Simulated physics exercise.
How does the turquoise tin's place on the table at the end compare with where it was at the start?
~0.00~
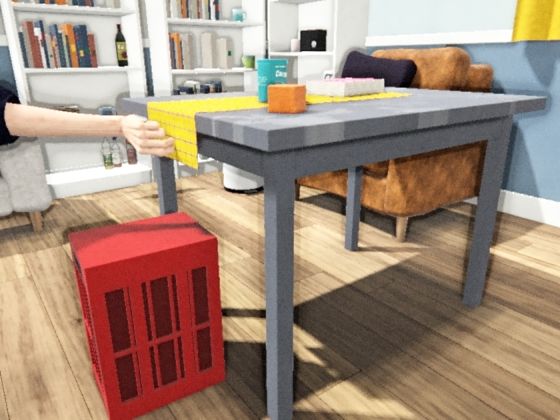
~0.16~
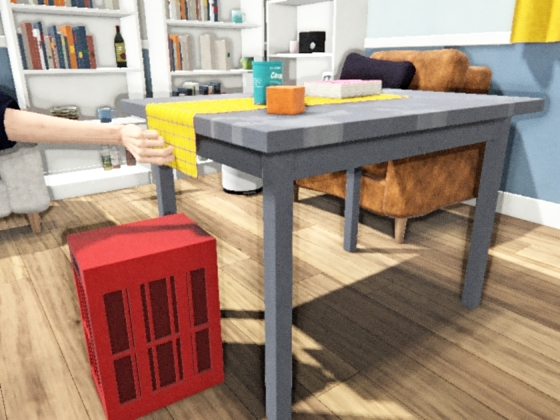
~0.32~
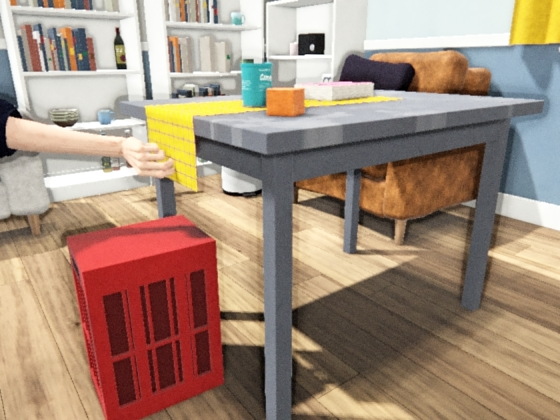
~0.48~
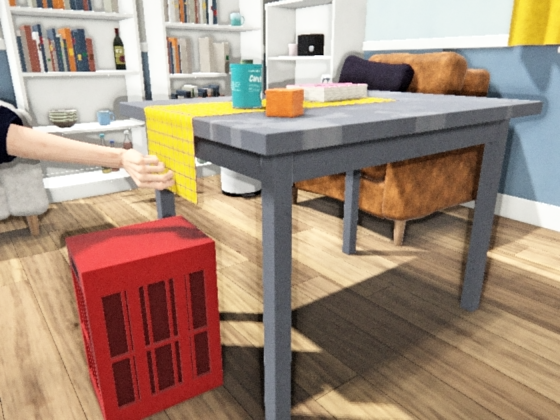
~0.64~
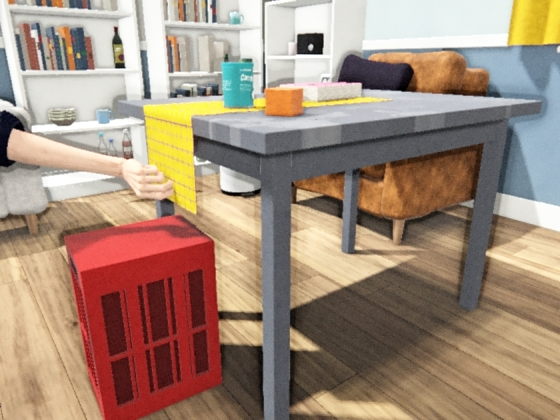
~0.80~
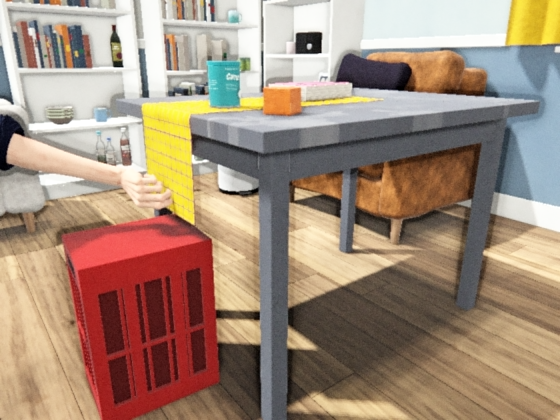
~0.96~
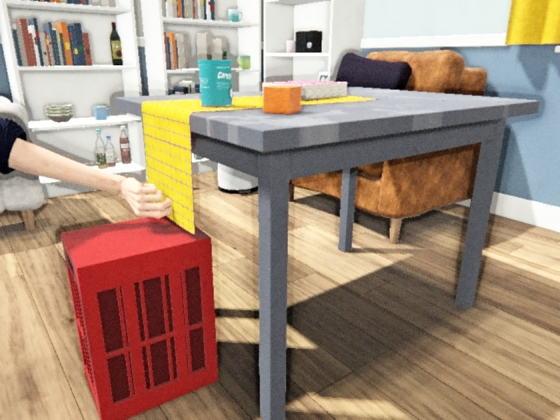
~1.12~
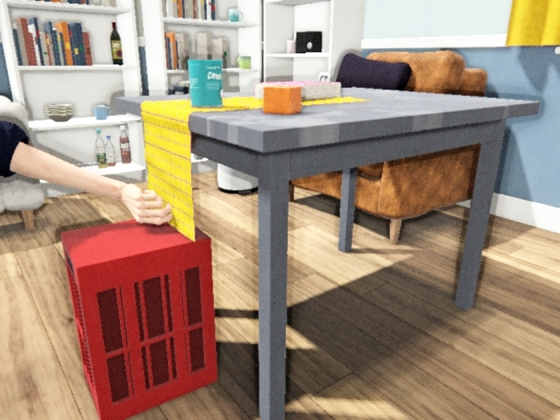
The tin ends up farther left, closer to the table end where the yellow runner hangs down. At the start it stood farther right, just behind the orange block.
In a bright living room with white bookshelves and a brown armchair behind, a slightly swaying view looks across a grey table from near one corner. A yellow runner hangs over the table's left end above a red crate, with a turquoise tin and a pink book on the tabletop and an orange block near the front edge. A hand reaching in from the left grips the hanging cloth and draws it steadily downward. The tin and book slide left with the runner, the tin staying upright, while the block stays put. Finally the hem rests on the crate, with all three objects still on the table.
